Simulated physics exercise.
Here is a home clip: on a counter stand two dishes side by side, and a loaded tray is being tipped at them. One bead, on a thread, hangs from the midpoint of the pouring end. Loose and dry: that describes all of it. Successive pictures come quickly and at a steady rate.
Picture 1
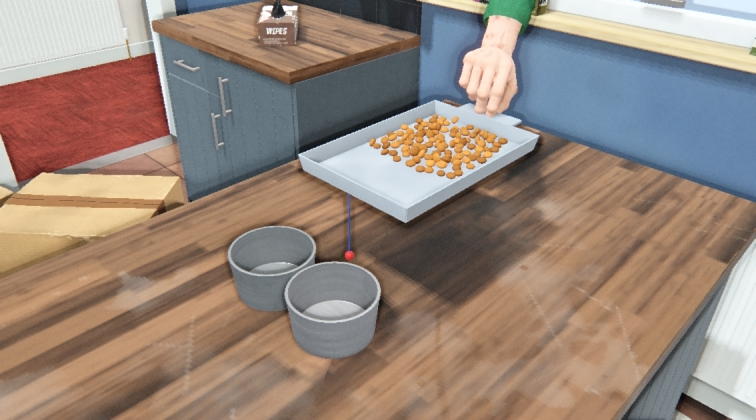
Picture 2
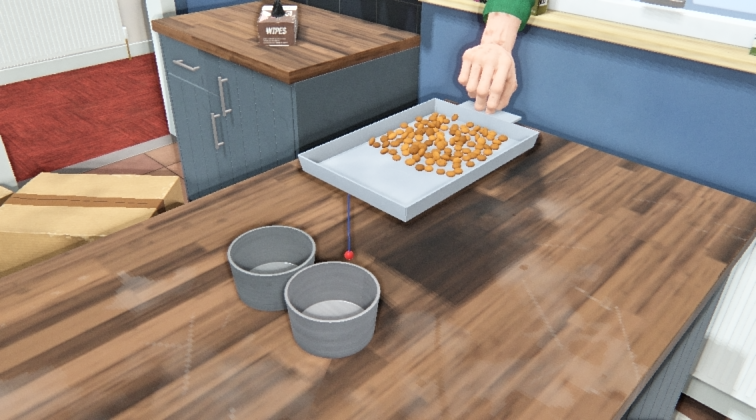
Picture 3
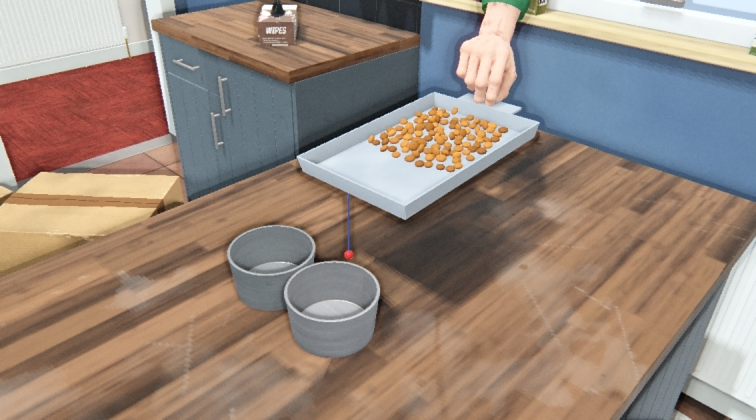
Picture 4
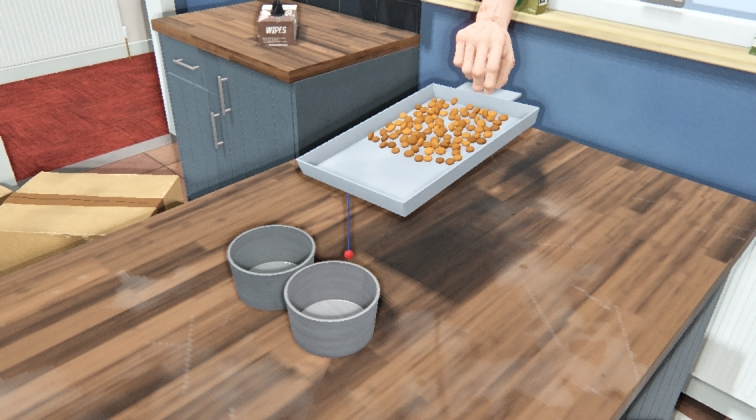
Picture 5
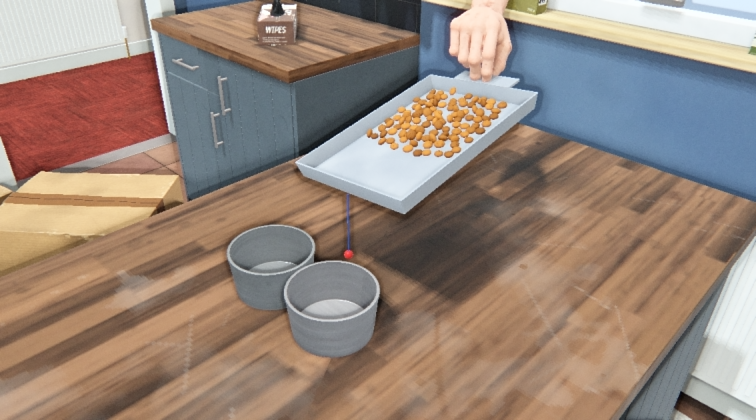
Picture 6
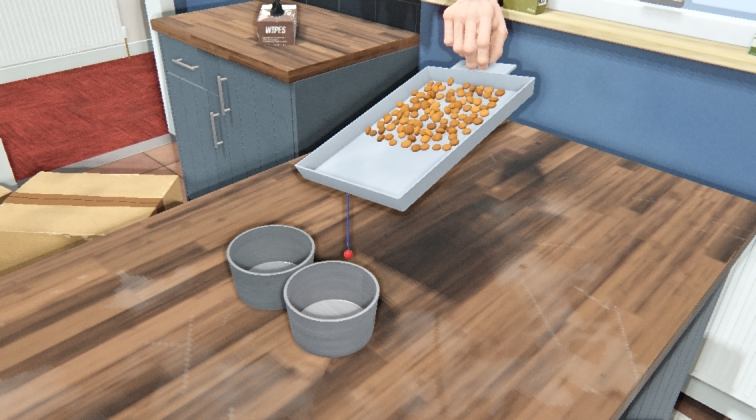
Hand tilting a pale tray of orange-brown kibble, its far end rising gradually above two grey dishes on a wooden counter.
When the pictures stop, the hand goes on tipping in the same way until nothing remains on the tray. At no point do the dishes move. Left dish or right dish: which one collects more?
The left one.
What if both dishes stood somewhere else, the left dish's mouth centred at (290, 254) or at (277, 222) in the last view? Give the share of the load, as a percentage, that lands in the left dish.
In turn 90 and 40 in a hundred.
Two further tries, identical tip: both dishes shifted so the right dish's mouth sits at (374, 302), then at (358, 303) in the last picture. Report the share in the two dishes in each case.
You'd get about 70 per cent first and about 70 per cent second.
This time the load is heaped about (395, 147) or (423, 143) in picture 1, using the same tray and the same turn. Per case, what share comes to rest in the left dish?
First case around 80 %, second case around 70 %.
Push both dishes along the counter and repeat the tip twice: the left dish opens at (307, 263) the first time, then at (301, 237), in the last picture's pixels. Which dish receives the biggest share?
Place 1 - the dish at left; place 2 - the dish at left.
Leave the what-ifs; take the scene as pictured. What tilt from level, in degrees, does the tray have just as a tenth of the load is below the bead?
About 70 degrees.
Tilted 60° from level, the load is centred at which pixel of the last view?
Near (331, 161).
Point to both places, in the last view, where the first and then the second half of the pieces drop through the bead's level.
Earlier half at (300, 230), later half at (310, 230).
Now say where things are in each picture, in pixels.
Corners of the pouring end near (303, 155) and (406, 206), level; middle of the load near (441, 140), bits of cat kibble; left dish near (239, 283); right dish near (298, 328); bead on its thread near (350, 256), in the first picture.
Corners of the pouring end near (303, 155) and (406, 205), level; middle of the load near (441, 138), in the second picture.
Corners of the pouring end near (302, 156) and (405, 203), tipped barely, lowest at the left corner; middle of the load near (441, 133), in the third picture.
Corners of the pouring end near (301, 159) and (403, 200), tipped a little, lowest at the left corner; middle of the load near (440, 125), in the fourth picture.
Corners of the pouring end near (300, 161) and (401, 198), tipped a little, lowest at the left corner; middle of the load near (439, 117), in the fifth picture.
Corners of the pouring end near (299, 164) and (398, 196), tipped clearly, lowest at the left corner; middle of the load near (436, 110); left dish near (238, 282); right dish near (297, 327), in the sixth picture.
Shortly afterwards, tray tipped steeply; all but a few on the tray; only a few in the left dish; a little in the air.
Next, tray tipped right over; near a quarter on the tray; only a few in the right dish; near half in the left dish; a little outside both; a little in the air.
Some moments later, tray tipped past a quarter turn; only a few in the right dish; near two thirds in the left dish; near a quarter outside both.
In the end, tray tipped past a quarter turn; only a few in the right dish; near two thirds in the left dish; near a quarter outside both.
